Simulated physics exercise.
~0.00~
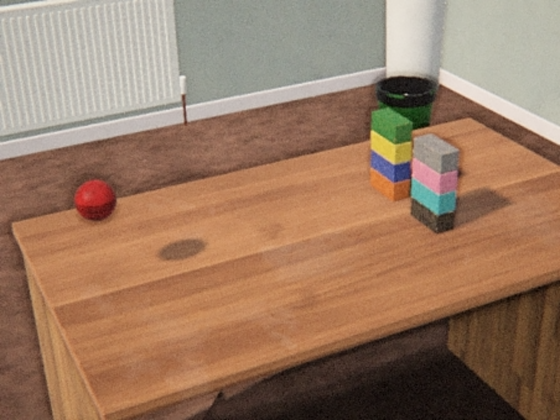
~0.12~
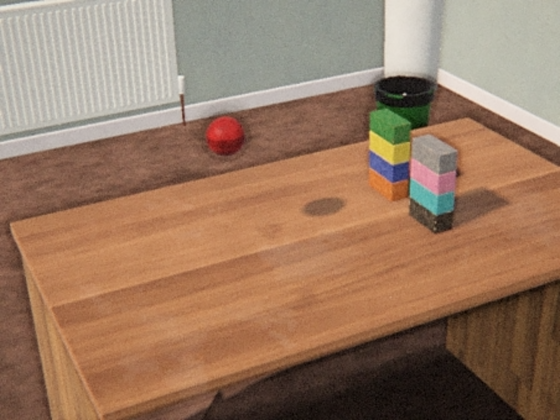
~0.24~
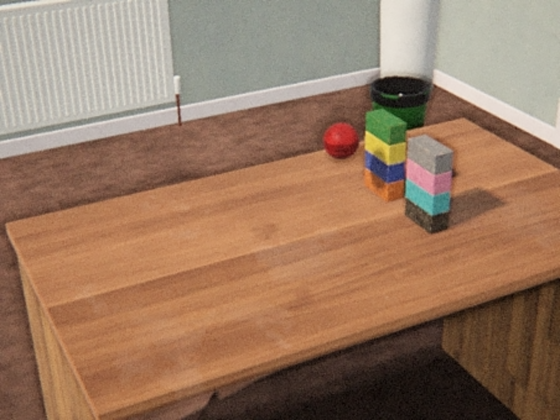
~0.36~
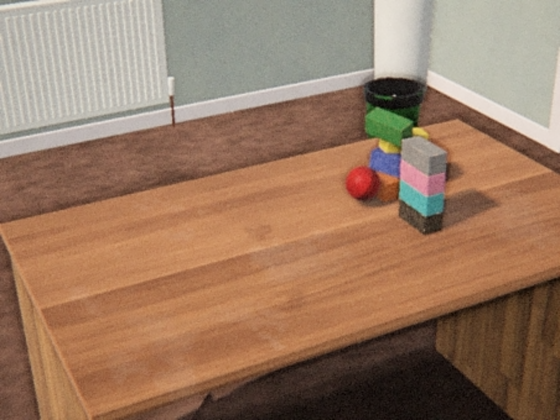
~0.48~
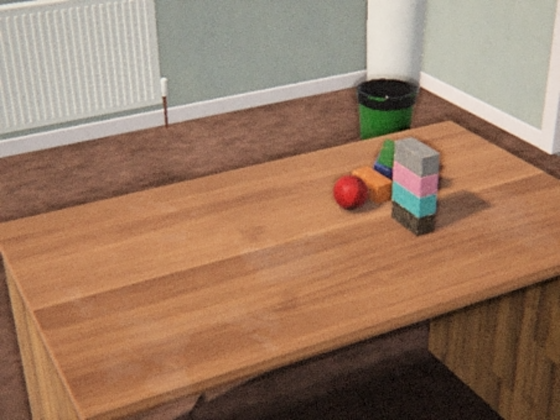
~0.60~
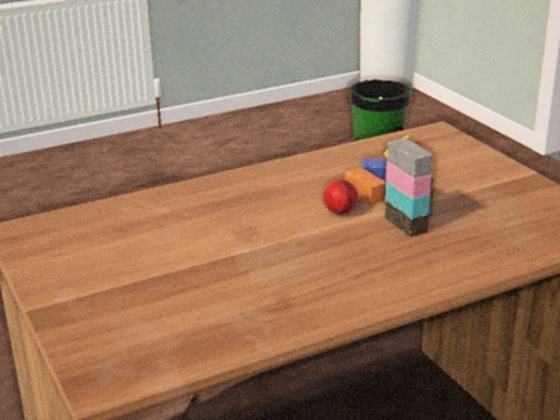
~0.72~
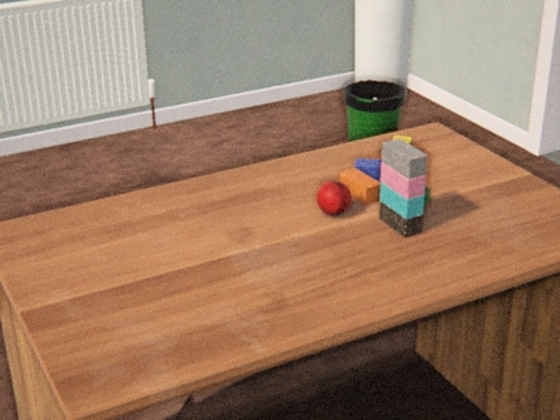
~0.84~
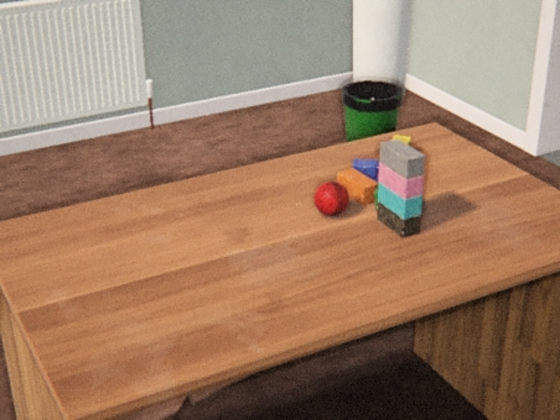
Red ball flying in over a wooden table and toppling the rear stack of coloured blocks, the grey-topped stack beside it staying upright.
